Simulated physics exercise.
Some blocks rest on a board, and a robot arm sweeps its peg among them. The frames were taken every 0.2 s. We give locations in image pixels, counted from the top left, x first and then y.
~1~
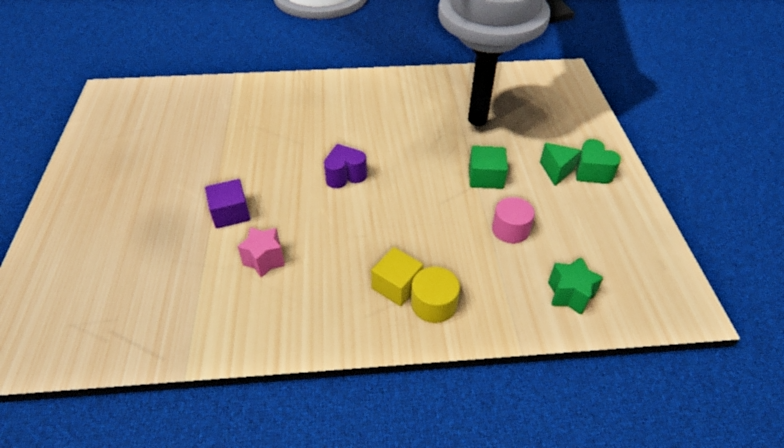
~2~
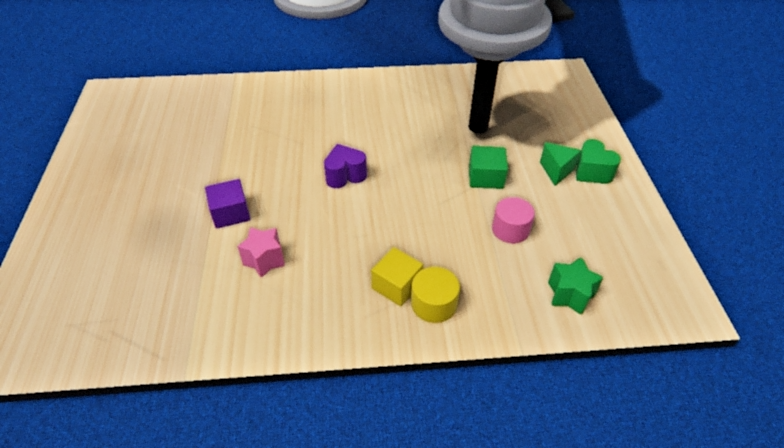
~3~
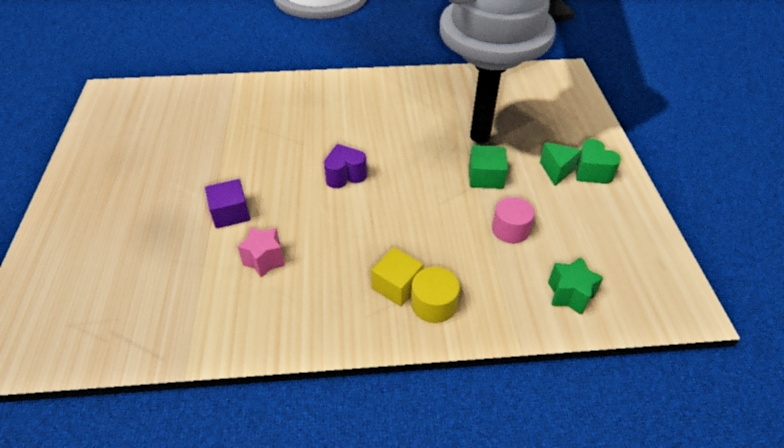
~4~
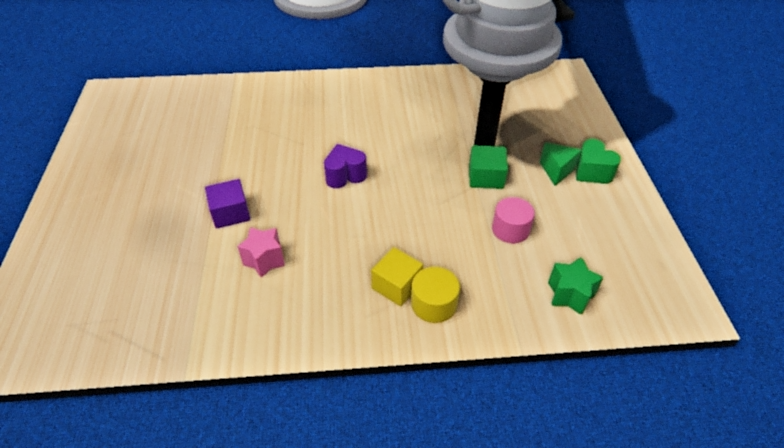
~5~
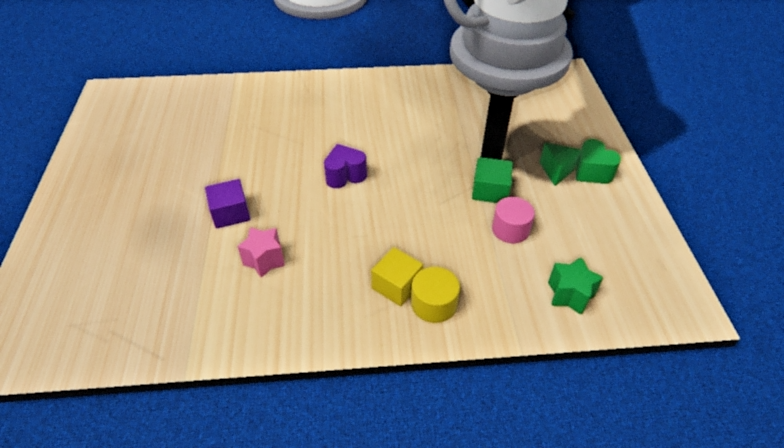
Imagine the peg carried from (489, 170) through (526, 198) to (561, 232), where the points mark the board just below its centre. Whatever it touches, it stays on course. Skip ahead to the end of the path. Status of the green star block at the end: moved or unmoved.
My prediction: It remains in place.
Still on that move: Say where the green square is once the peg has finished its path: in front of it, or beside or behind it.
The block gets away.
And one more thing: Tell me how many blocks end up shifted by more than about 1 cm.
My prediction: One block.
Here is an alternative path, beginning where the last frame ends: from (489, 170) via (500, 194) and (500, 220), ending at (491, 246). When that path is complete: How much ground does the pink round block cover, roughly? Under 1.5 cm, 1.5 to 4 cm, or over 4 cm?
Long: Over 4 cm.
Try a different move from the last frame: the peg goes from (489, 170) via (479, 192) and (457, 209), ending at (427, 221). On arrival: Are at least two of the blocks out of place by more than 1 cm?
Yes, it checks out.
On the path given first. One third of the way, peg at (516, 179); green square at (500, 182), turned 35° clockwise; pink round block at (515, 212).
Two thirds of the way, peg at (540, 200); green square at (500, 184), turned 45° clockwise; pink round block at (515, 213).
At the end, peg at (564, 223); green square at (500, 184), turned 45° clockwise; pink round block at (515, 213); green star block unmoved.
